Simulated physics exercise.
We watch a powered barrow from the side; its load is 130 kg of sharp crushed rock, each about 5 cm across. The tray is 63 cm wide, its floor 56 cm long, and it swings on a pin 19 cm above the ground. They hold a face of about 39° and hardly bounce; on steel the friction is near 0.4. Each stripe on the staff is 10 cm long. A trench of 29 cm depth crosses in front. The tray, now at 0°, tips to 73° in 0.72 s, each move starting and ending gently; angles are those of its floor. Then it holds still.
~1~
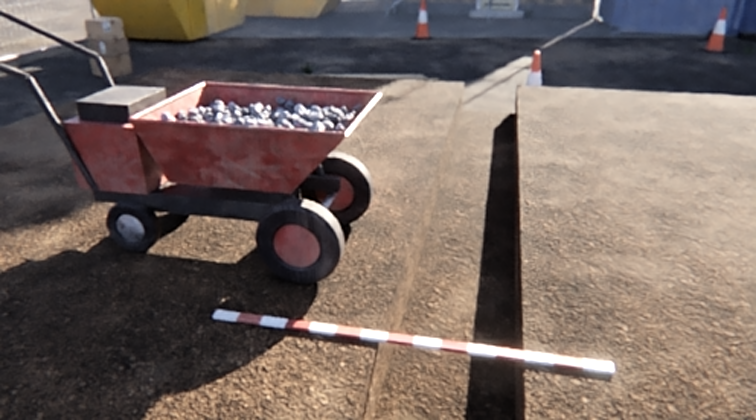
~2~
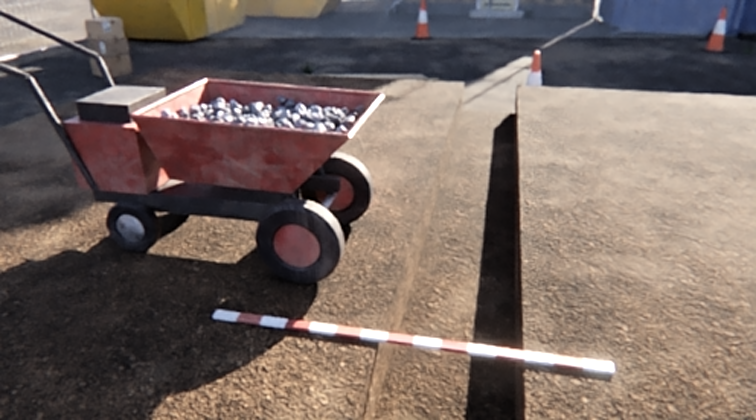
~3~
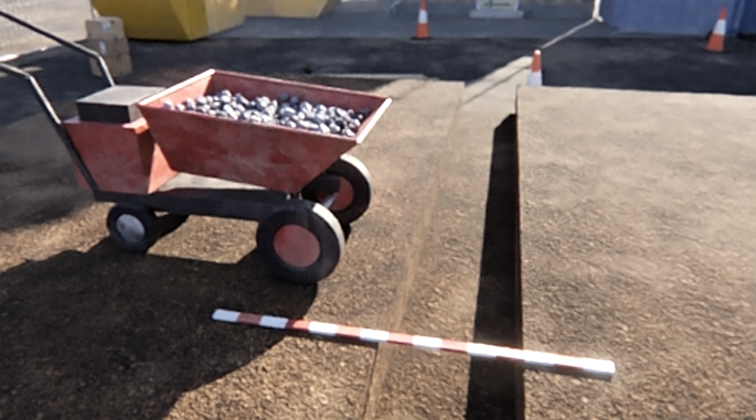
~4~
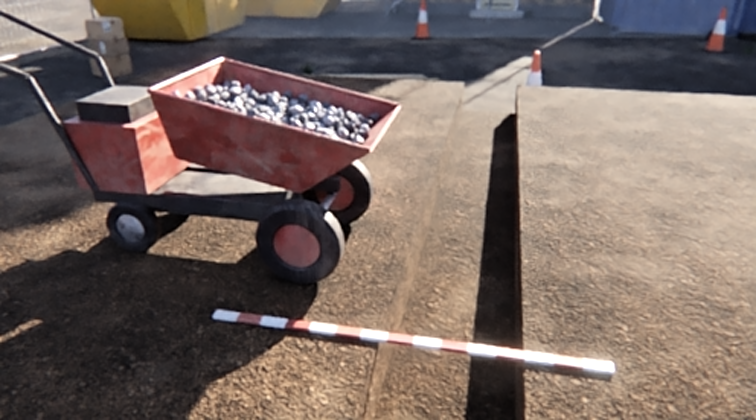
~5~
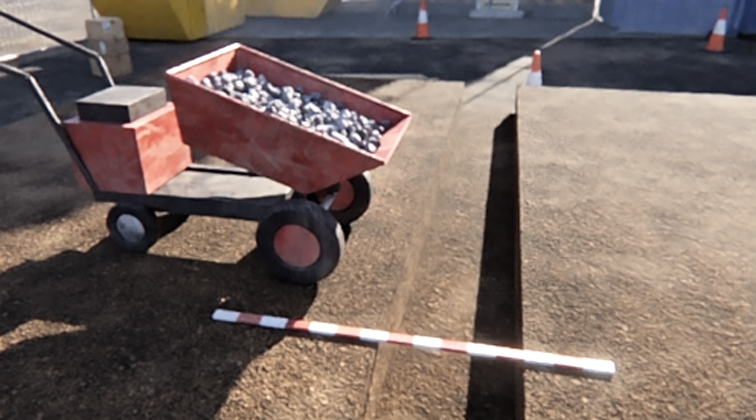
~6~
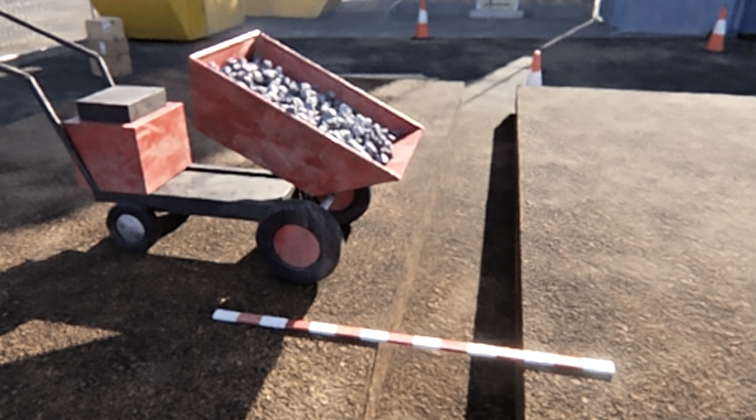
A red barrow's stone-filled tray tilts steadily down to the right while its wheels stay still.
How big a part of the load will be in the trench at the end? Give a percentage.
Roughly 97 per cent ends in the trench.
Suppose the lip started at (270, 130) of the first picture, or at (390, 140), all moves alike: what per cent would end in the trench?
Near 70 per cent from the first place, 70 from the second.
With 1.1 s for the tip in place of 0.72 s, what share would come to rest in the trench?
Then about 100 per cent.
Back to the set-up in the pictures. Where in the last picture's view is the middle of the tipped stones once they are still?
Their middle is at about (476, 305).
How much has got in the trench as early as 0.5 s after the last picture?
About 25 per cent by then.
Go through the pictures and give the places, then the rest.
In the first frame, the tray is at 0°, its lip at (346, 135); the top of the load is at (295, 113).
In the second frame, lip at (349, 137), floor tilted 1°, highest stones at (279, 110).
In the third frame, the tray is at 5°, its lip at (358, 142); the top of the load is at (231, 101).
In the fourth frame, lip at (370, 151), floor tilted 11°, highest stones at (221, 92).
In the fifth frame, the tray is at 19°, its lip at (385, 163); the top of the load is at (234, 79).
In the sixth frame, lip at (399, 179), floor tilted 27°, highest stones at (248, 66).
Then, 0.2 s after the last picture the floor is at 62°, 100 % in the tray; the foremost stones are at (425, 218).
Then, 0.5 s after the last picture the floor is at 73°, 73 % in the tray, 27 % in the trench; the foremost stones are at (511, 325).
Then, 0.9 s after the last picture the floor is at 73°, 19 % in the tray, 78 % in the trench, 3 % past the trench; the foremost stones are at (629, 291).
Then, 2.8 s after the last picture the floor is at 73°, 0 % in the tray, 97 % in the trench, 3 % past the trench; the foremost stones are at (690, 296).
